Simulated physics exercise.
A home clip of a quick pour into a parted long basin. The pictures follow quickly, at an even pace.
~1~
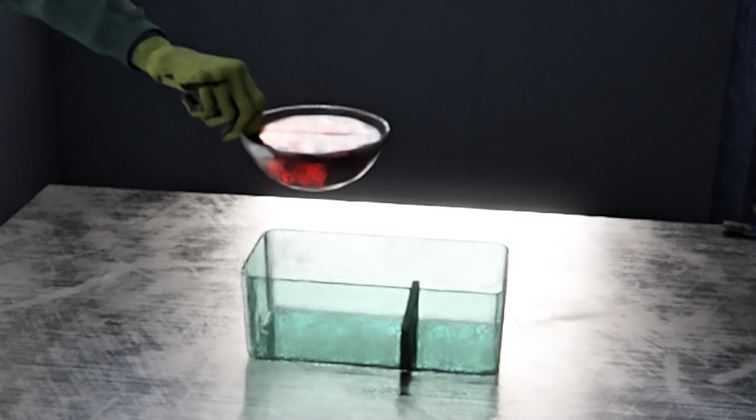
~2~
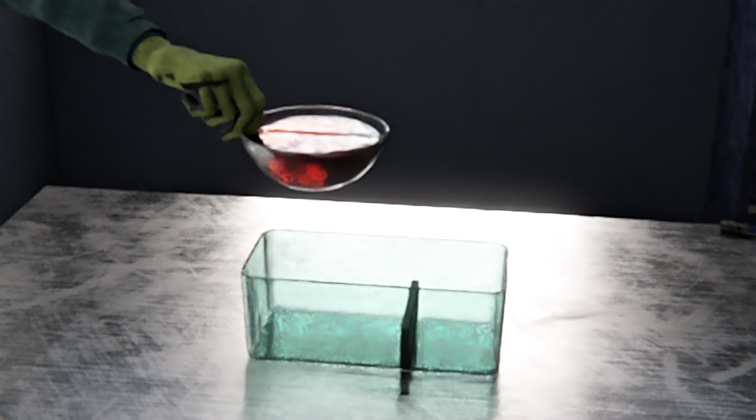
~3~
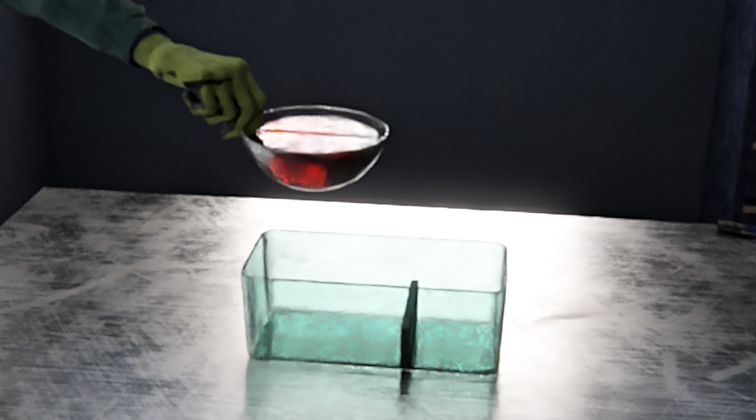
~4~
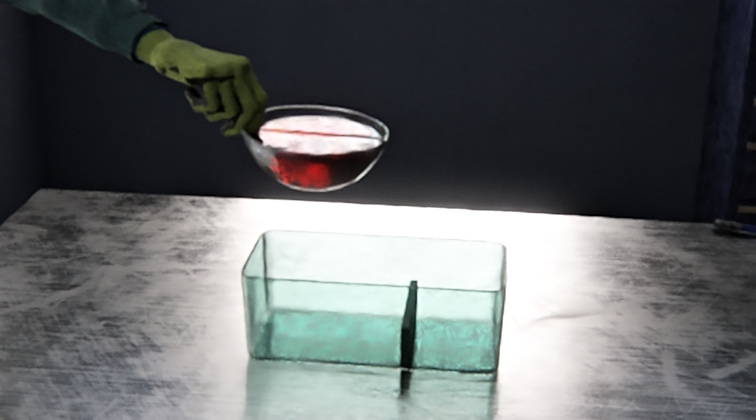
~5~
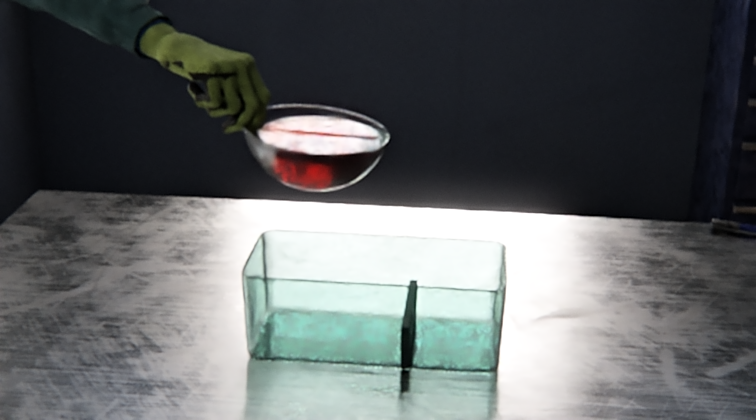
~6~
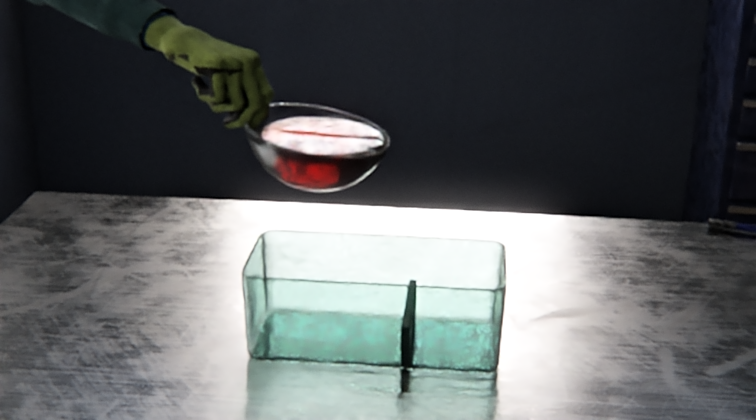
A gloved hand slowly tilts a glass bowl of red liquid above a divided basin.
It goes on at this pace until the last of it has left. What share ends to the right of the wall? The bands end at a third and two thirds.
It comes to over two thirds.
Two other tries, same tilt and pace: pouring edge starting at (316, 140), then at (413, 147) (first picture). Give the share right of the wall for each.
Near 5 % and 90 %.
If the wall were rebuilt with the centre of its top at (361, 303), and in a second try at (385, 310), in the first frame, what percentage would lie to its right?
Roughly 95 per cent, and 90 per cent.
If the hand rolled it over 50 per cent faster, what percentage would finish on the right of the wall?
Near 65 %.
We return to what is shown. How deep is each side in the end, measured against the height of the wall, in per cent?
Left: 10 %. Right: 80 %.
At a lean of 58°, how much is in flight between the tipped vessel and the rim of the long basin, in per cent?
Some 35 per cent.
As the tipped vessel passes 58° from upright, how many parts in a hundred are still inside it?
Near 35 %.
A moment on, the tilt is 58° and 34 per cent is still to pour, 2 is left of the wall and 30 right of it.
Next, the tilt is 92° and 0 per cent is still to pour, 18 is left of the wall and 79 right of it.
Then the tilt is 103° and 0 per cent is still to pour, 20 is left of the wall and 79 right of it.
Later the tilt is 103° and 0 per cent is still to pour, 20 is left of the wall and 79 right of it.
In the end 20 per cent lies left of the wall, 79 right of it and 1 outside.
